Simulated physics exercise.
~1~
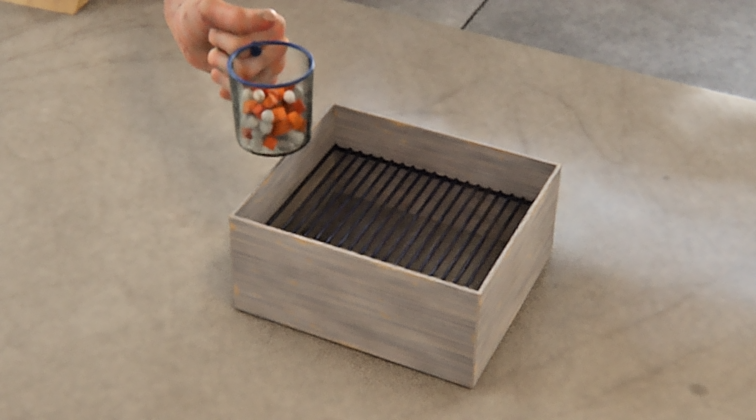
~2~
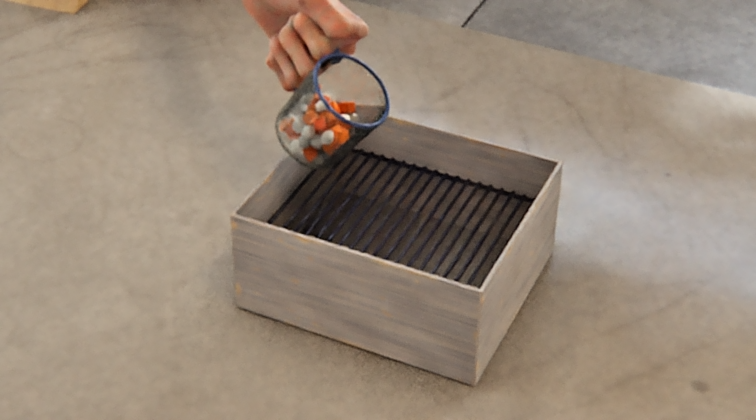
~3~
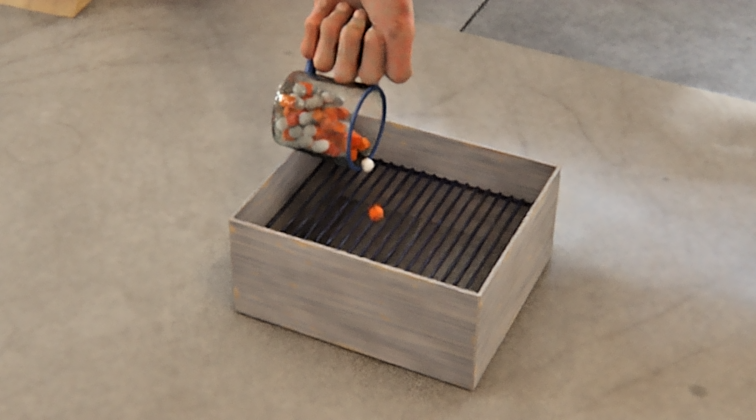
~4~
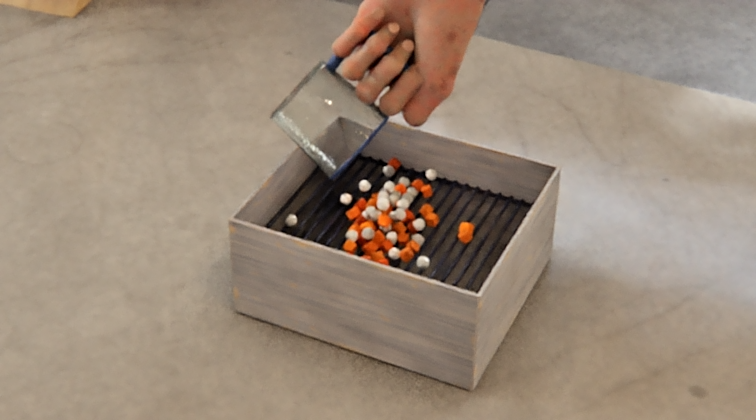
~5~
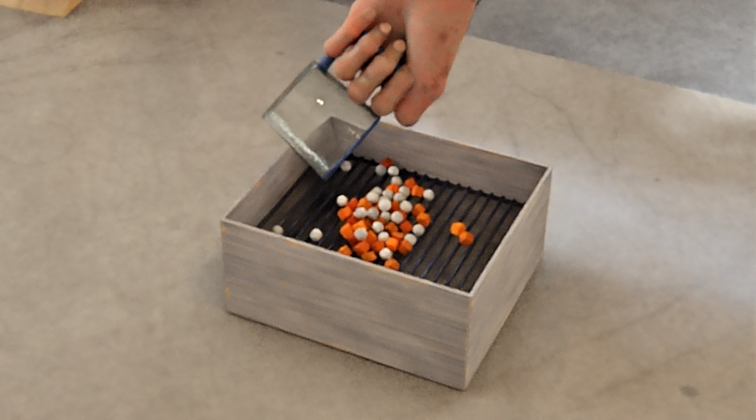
The footage shows a hand moving a clear, blue-rimmed cup of orange and white pieces over an open wooden box and tipping it until everything pours onto the dark slatted rack inside, where both the orange and white pieces stay scattered on top beneath the emptied cup.
